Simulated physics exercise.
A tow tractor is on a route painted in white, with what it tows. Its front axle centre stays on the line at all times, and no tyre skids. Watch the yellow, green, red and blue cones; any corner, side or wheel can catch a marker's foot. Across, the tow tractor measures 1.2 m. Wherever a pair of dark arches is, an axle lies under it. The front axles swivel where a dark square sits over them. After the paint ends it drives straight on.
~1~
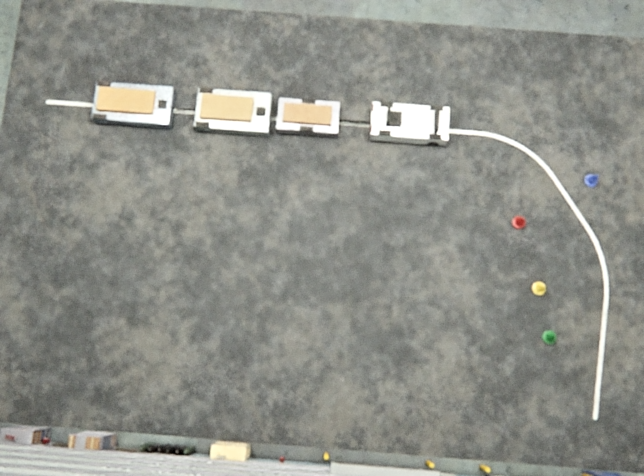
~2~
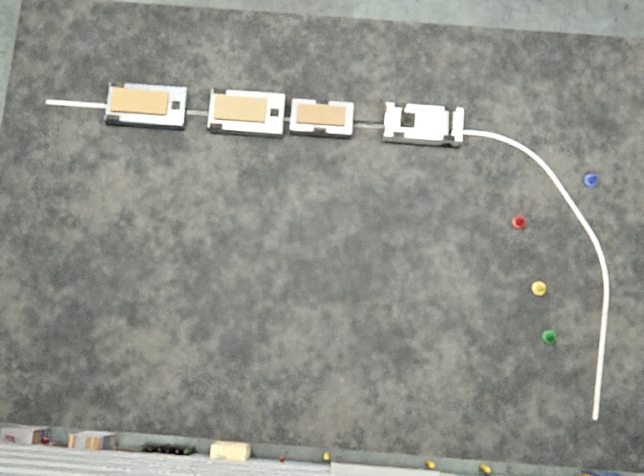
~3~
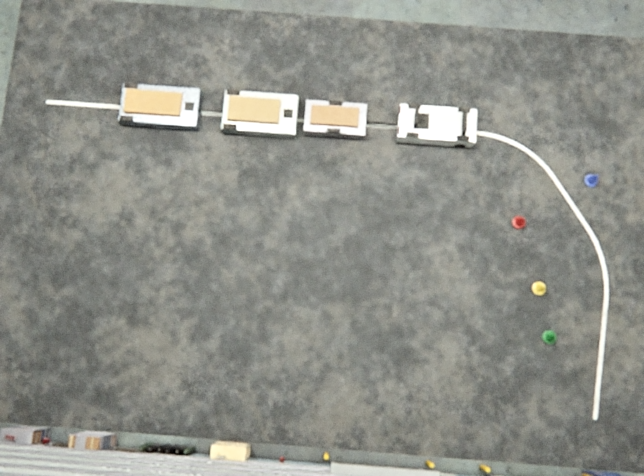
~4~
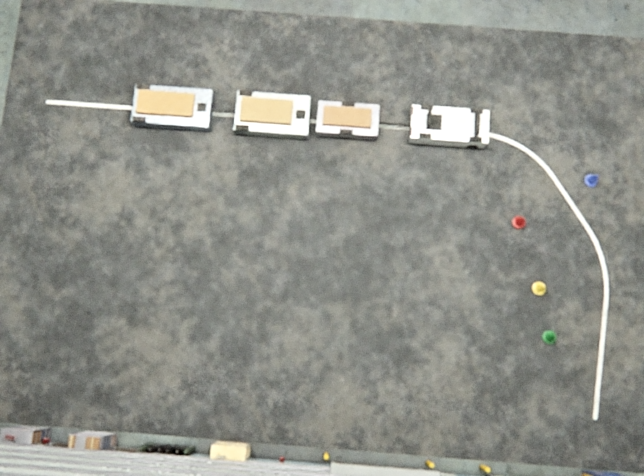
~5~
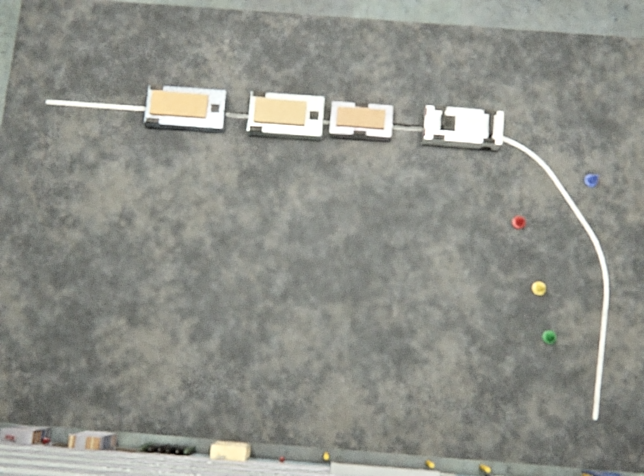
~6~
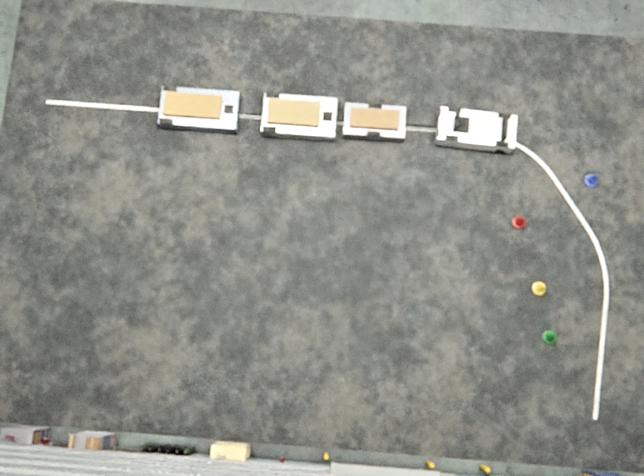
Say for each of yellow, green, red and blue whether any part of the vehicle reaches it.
Yellow - never reached. Green - never reached. Red - reached. Blue - never reached.
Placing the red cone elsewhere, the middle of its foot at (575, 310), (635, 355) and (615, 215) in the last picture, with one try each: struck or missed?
The first place gets a hit, the second no contact, the third no contact.
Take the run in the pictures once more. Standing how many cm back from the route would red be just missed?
About: Red 20.
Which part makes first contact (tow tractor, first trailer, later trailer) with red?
For red, it is a subsequent trailer.
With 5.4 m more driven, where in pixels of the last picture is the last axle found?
The axle is about at (309, 115).
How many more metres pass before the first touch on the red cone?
13.5 m.
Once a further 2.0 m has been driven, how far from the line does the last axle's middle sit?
Axle-to-line distance: Approx. 5 cm.
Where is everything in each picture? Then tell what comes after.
Nose (444, 123); last axle (102, 100); still straight; yellow (540, 288), green (551, 337), red (520, 222), blue (593, 179); 3 trailers, in the first picture.
Nose (458, 124); last axle (115, 101); still straight, in the second picture.
Nose (472, 125); last axle (129, 102); still straight, in the third picture.
Nose (484, 126); last axle (141, 103); still straight, in the fourth picture.
Nose (498, 128); last axle (155, 104); still straight, in the fifth picture.
Nose (512, 131); last axle (168, 105); turned 3°; yellow (540, 288), green (551, 337), red (520, 222), blue (593, 179), in the sixth picture.
After another 3.1 m, the last axle is at (250, 111) of the last picture, on the line; blue has been passed with 10 cm to spare.
After another 13.8 m, the last axle is at (508, 174) of the last picture, 135 cm off the line; the third trailer has hit red.
After another 18.5 m, the last axle is at (575, 282) of the last picture, 125 cm off the line; yellow has been passed with 15 cm to spare.
After another 20.4 m, the last axle is at (587, 338) of the last picture, 75 cm off the line; green has been passed with 15 cm to spare.
After another 23.6 m, the last axle is at (592, 435) of the last picture, 25 cm off the line; 1 of 4 struck in all.
